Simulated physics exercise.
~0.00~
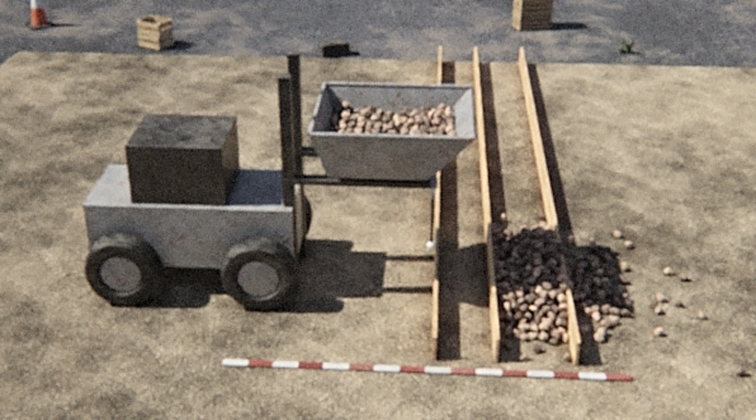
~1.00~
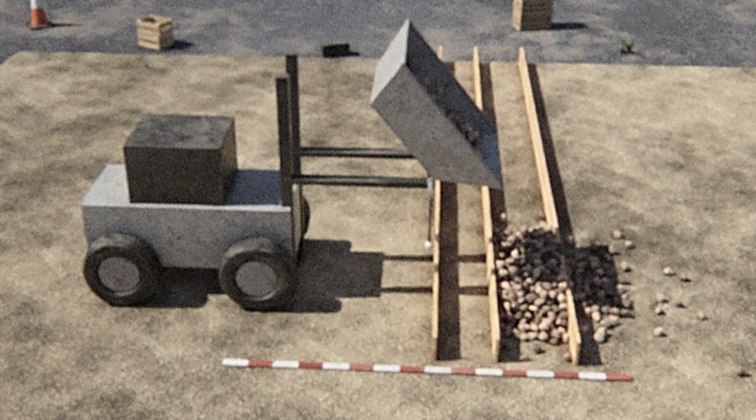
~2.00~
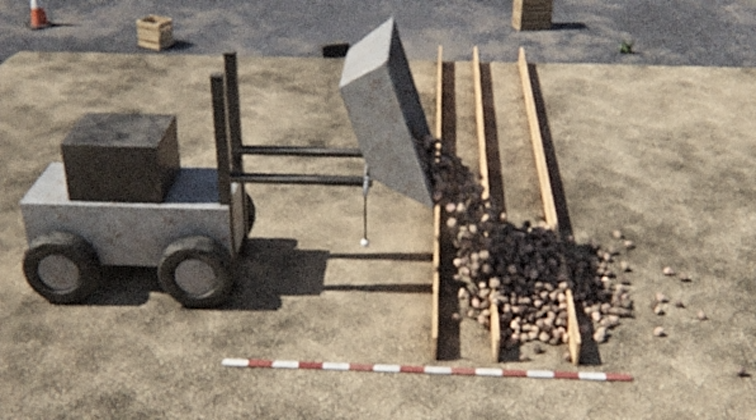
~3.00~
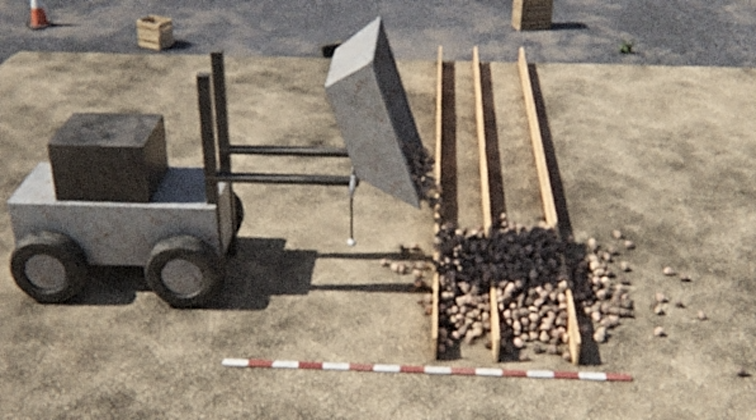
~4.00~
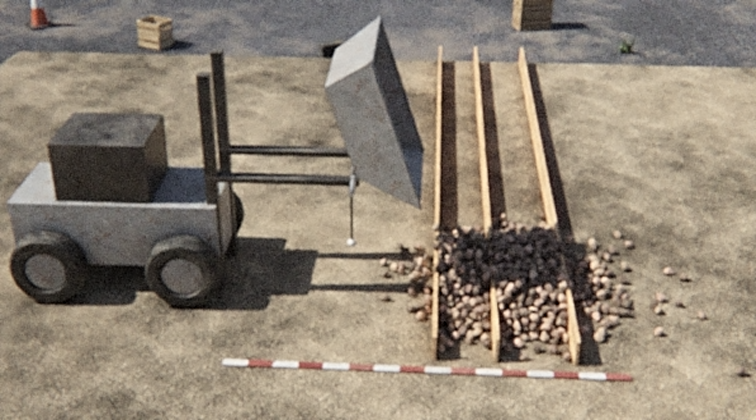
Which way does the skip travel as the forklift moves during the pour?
The skip travels to the left, carried along as the forklift backs away from the planks.
On a sandy yard beside a strip of grey ground, a blocky grey forklift holds a skip full of brownish stones near three long wooden planks, where an earlier heap already lies. The skip tips forward to the right, its stones still inside at first. The machine then backs away to the left as the stones pour over the lip and spread among the planks. A few land short of the nearest plank. At the end the forklift stands still with its skip steeply tilted and empty, and a wider heap lies across the planks.
